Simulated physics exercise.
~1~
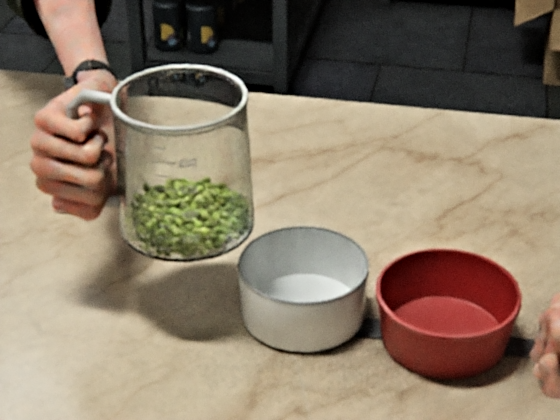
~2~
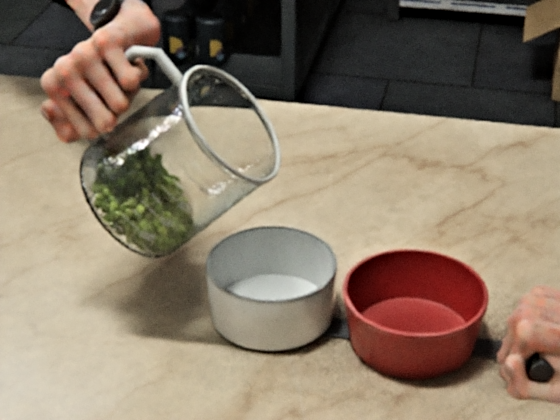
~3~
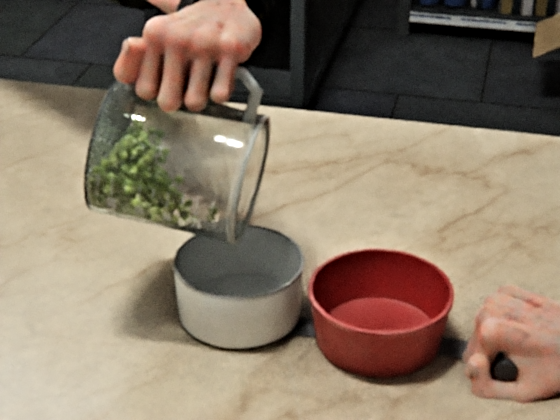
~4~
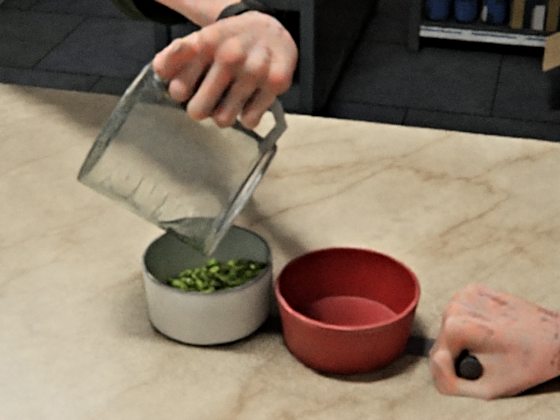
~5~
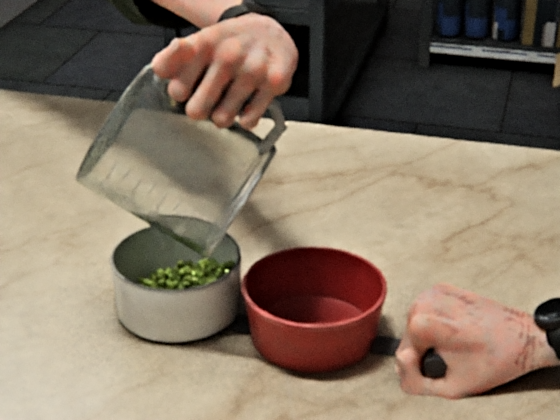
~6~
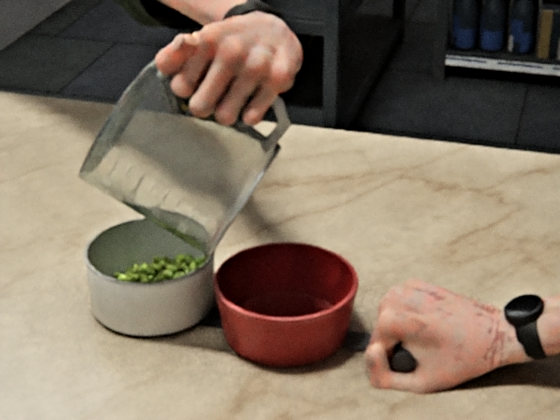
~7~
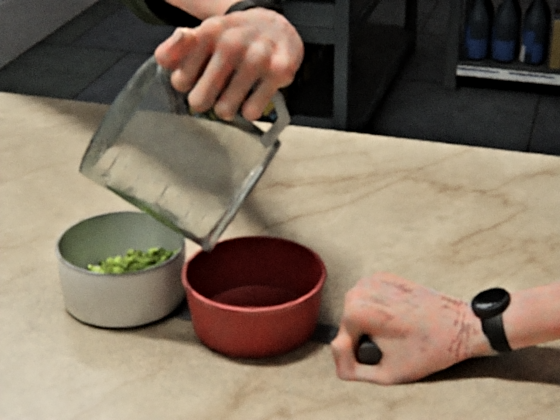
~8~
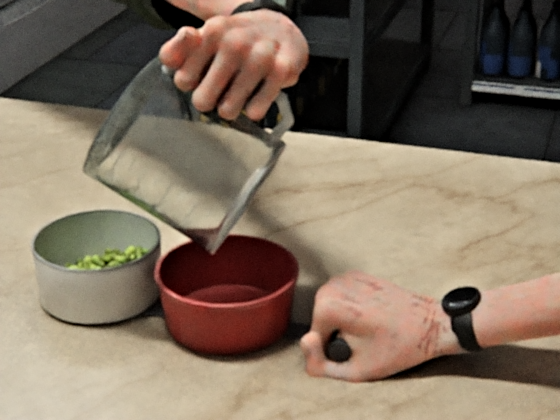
In the video, a hand tips a clear jug of small green pieces over a white dish, emptying them into it, while another hand draws the joined white and red dishes leftward, leaving the tilted jug above the empty red dish.
